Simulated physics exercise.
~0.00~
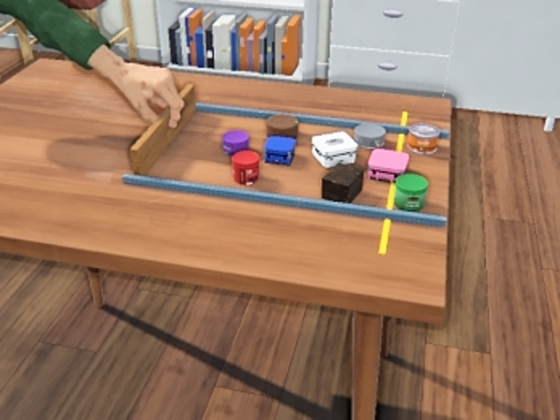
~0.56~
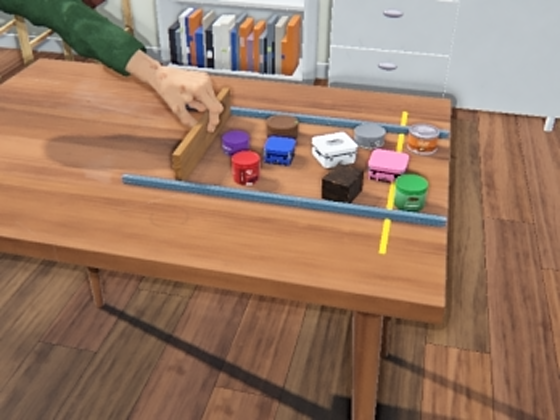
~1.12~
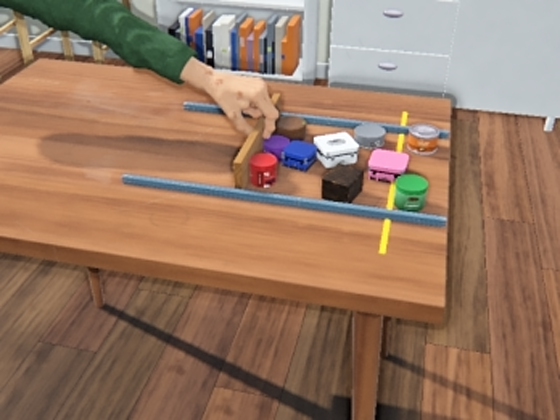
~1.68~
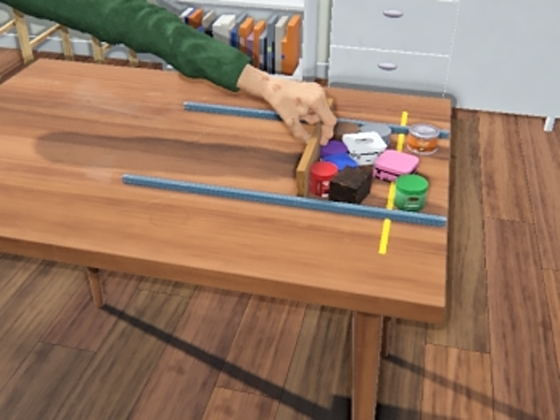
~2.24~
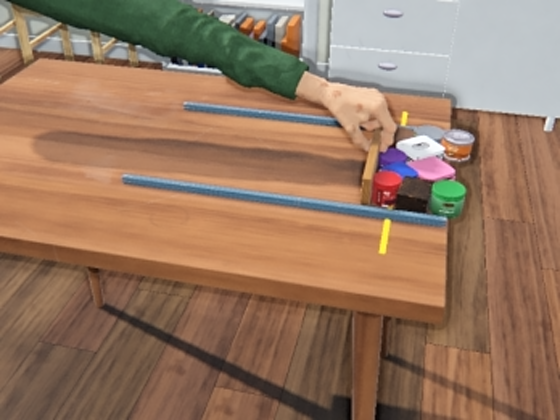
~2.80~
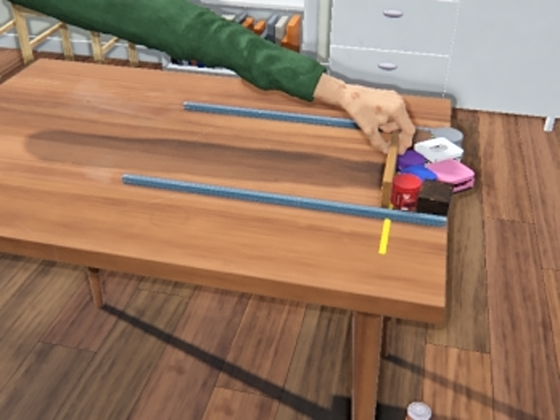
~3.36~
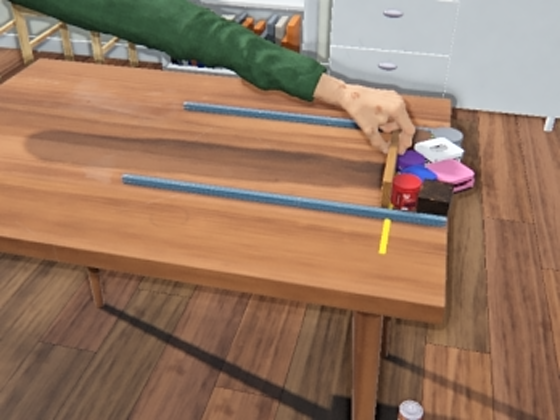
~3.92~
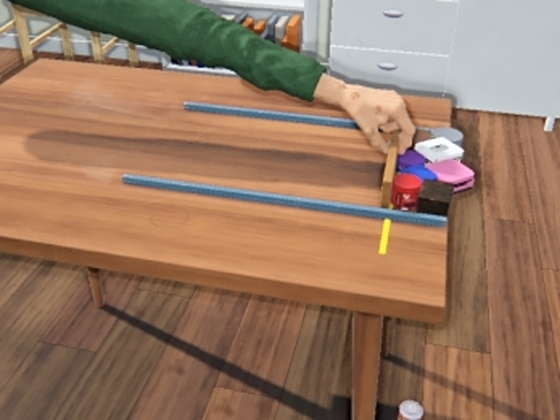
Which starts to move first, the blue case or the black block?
The blue case starts to move first, while the black block only begins moving later as the board pushes the group farther to the right.
